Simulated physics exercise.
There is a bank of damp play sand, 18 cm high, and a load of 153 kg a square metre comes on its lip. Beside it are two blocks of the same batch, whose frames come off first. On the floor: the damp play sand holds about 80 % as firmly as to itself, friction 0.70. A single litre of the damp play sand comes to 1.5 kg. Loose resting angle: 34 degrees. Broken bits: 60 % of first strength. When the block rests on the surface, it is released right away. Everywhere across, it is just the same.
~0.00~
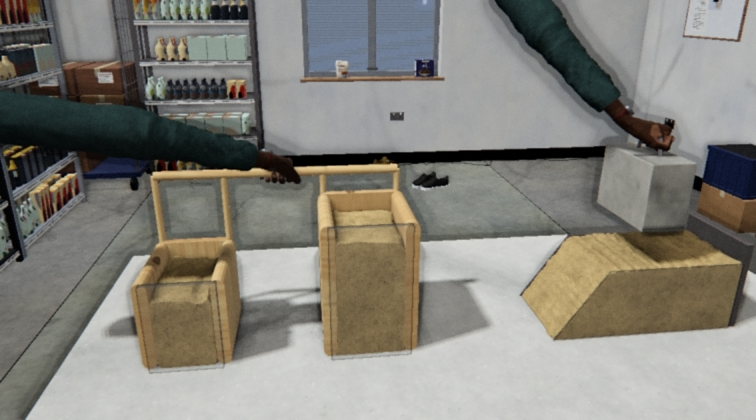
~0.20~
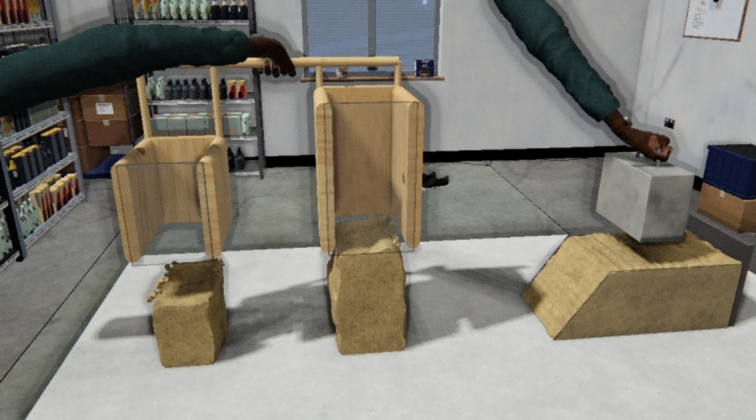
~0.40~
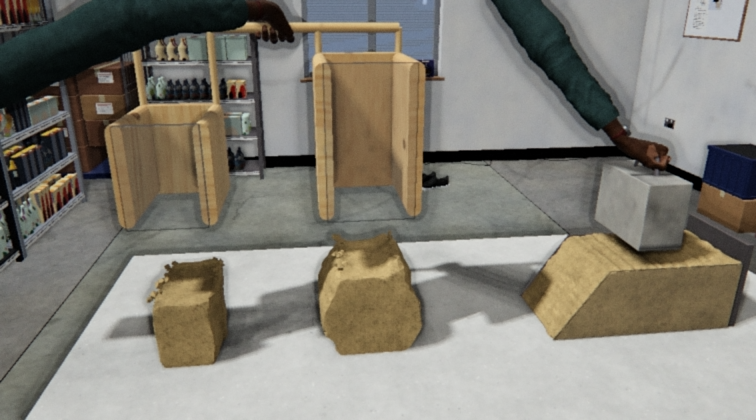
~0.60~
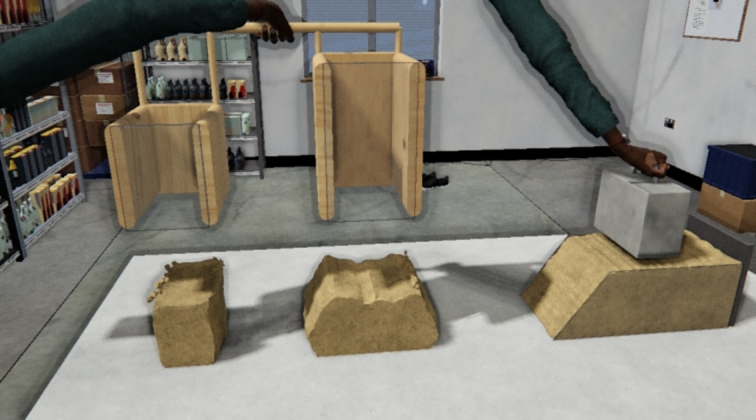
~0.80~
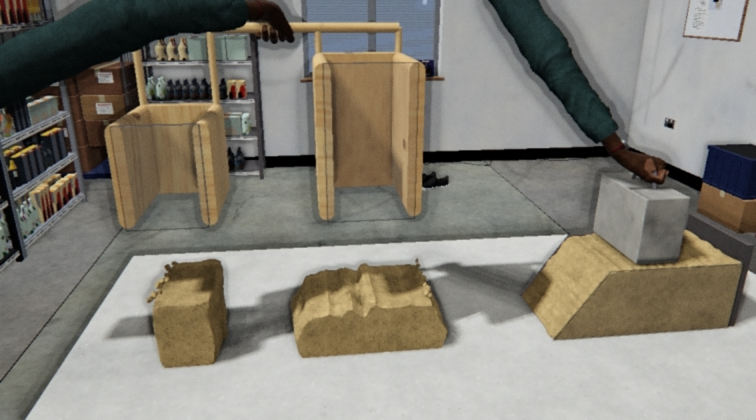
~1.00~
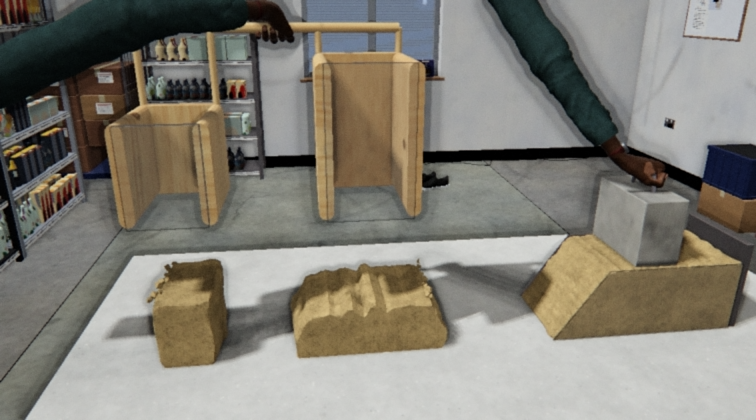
Two joined wooden moulds lift off damp sand blocks, and the taller right block slumps.
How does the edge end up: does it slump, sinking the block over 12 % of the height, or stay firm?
It stays firm.
After 1.16 s, the block is down by 0 % of the bank's height and stands upright.
After 1.34 s, the block is down by 0 % of the bank's height and stands upright.
After 1.52 s, the block is down by 0 % of the bank's height and stands upright.
After 1.70 s, the block is down by 0 % of the bank's height and stands upright.
After 2.00 s, at the end, the block is down by 1 % of the bank's height and stands upright.
